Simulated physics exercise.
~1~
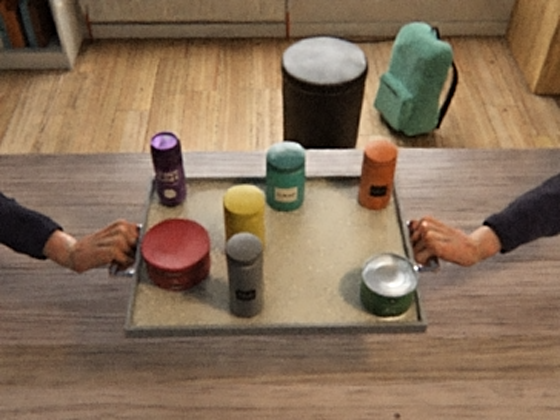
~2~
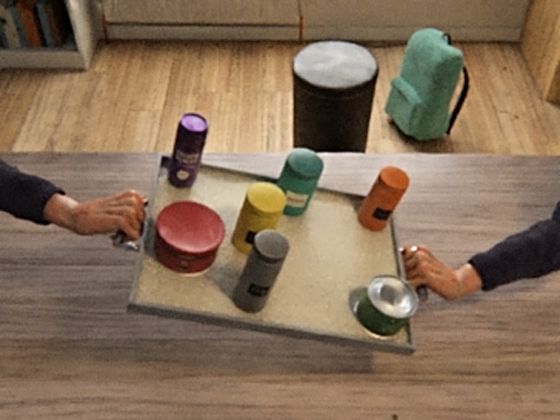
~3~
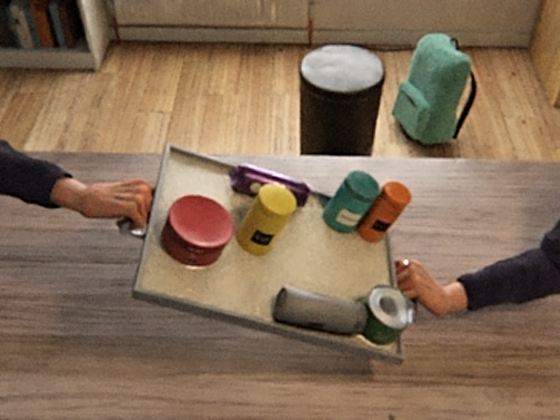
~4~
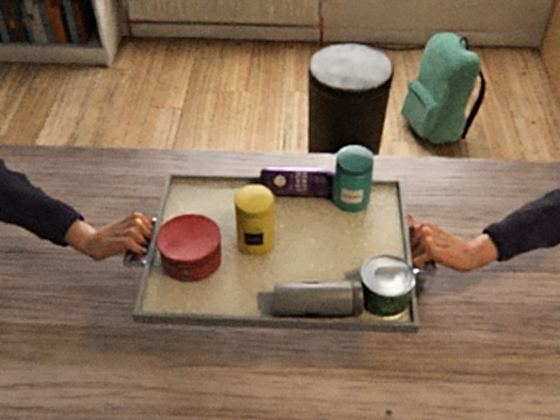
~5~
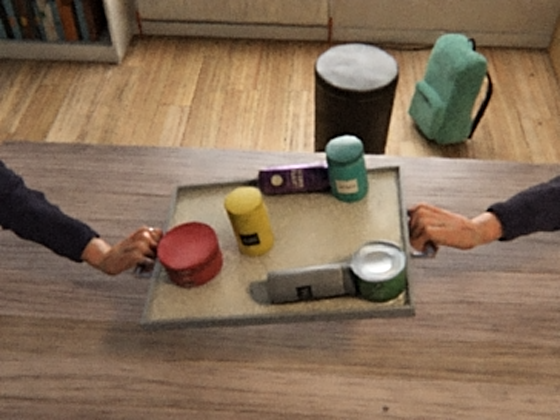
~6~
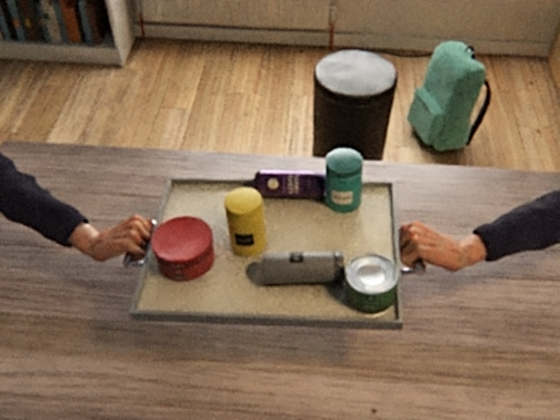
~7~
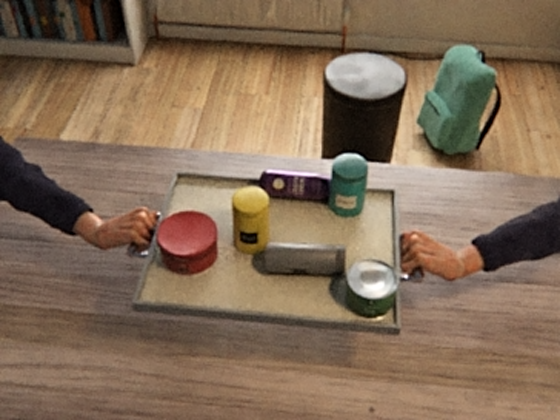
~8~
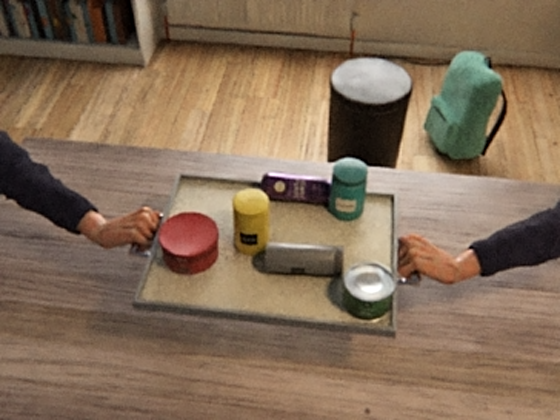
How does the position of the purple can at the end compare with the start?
The purple can stands upright on the tray at the start, but at the end it is lying on its side.
